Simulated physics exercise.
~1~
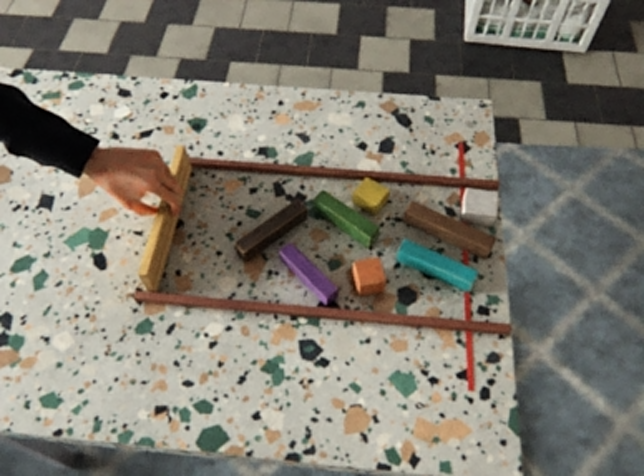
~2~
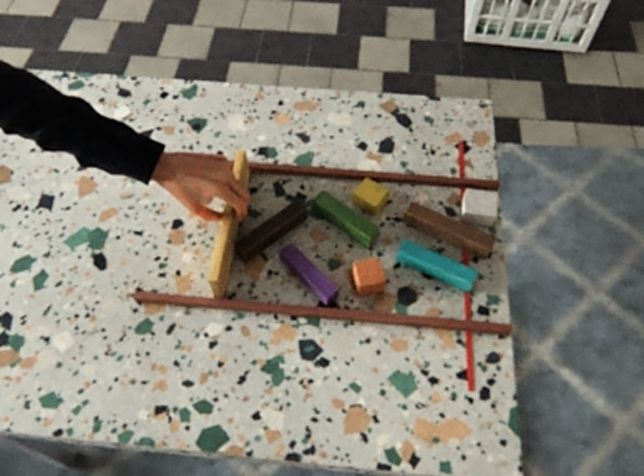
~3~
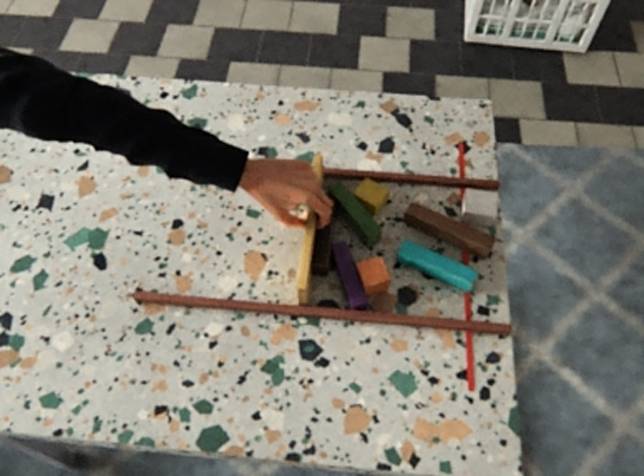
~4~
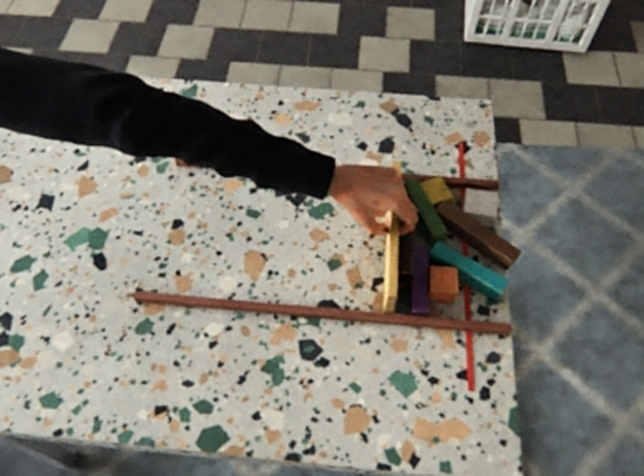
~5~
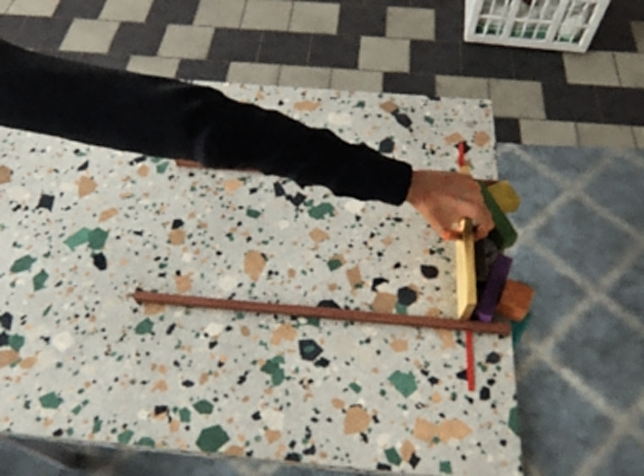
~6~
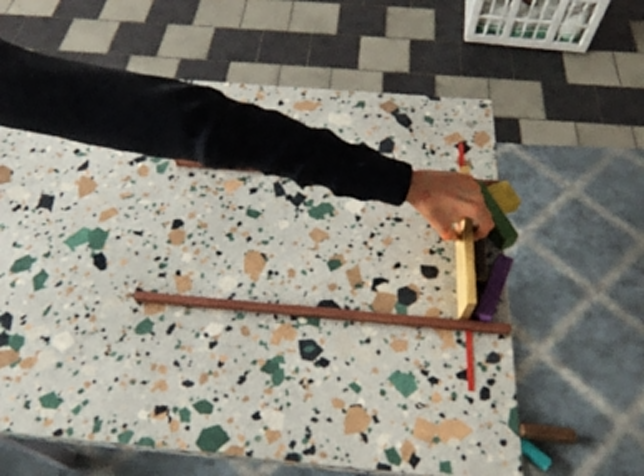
On a speckled tabletop, a hand pushing a board right to red tape, shoving several coloured blocks over the edge.
